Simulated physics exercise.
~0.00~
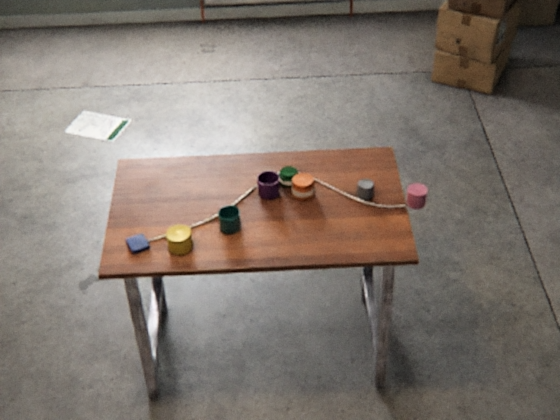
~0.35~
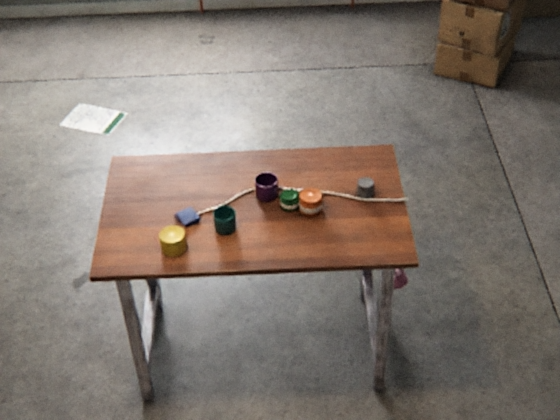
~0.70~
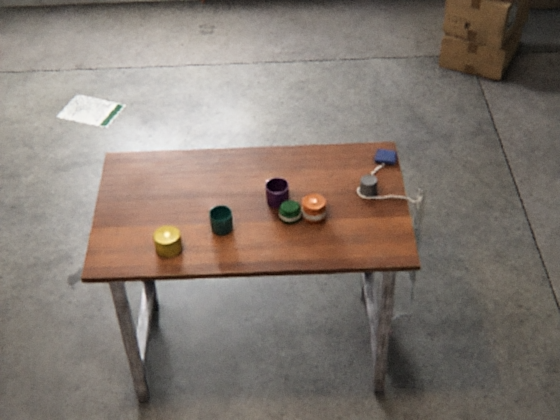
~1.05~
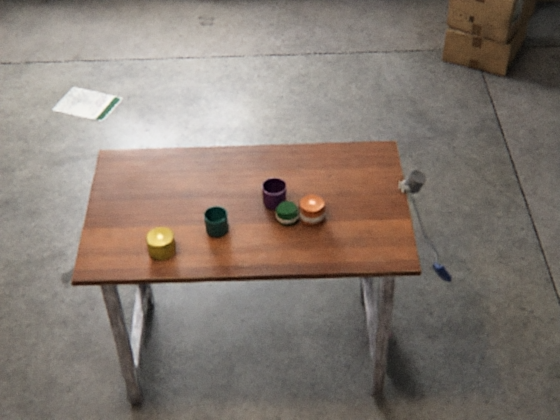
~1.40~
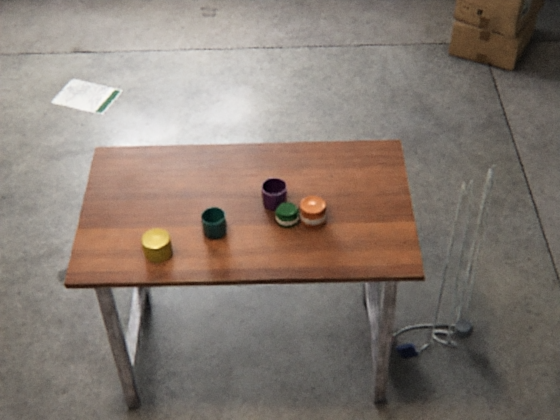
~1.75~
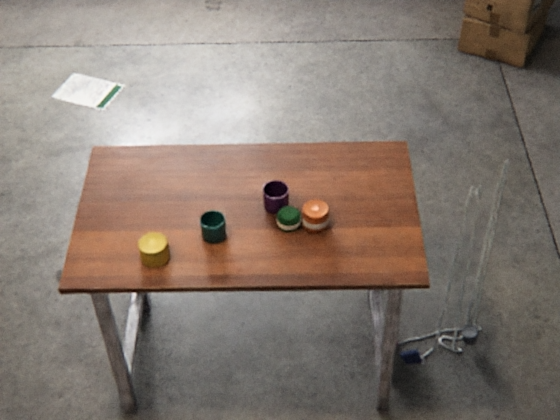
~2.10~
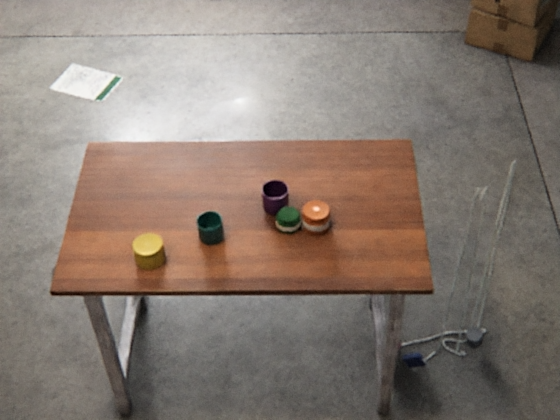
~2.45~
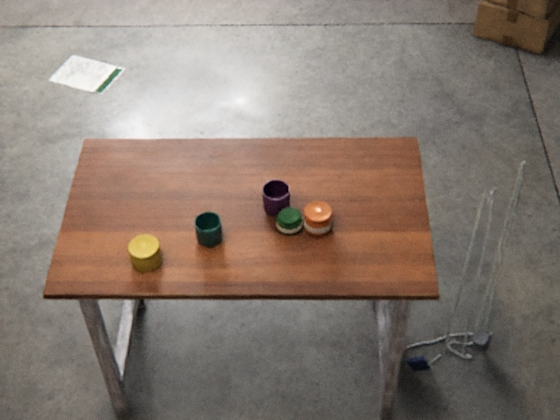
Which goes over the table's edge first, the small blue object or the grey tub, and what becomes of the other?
The small blue object goes over the right edge first. The grey tub then drops off after it, so both are lost from the table.
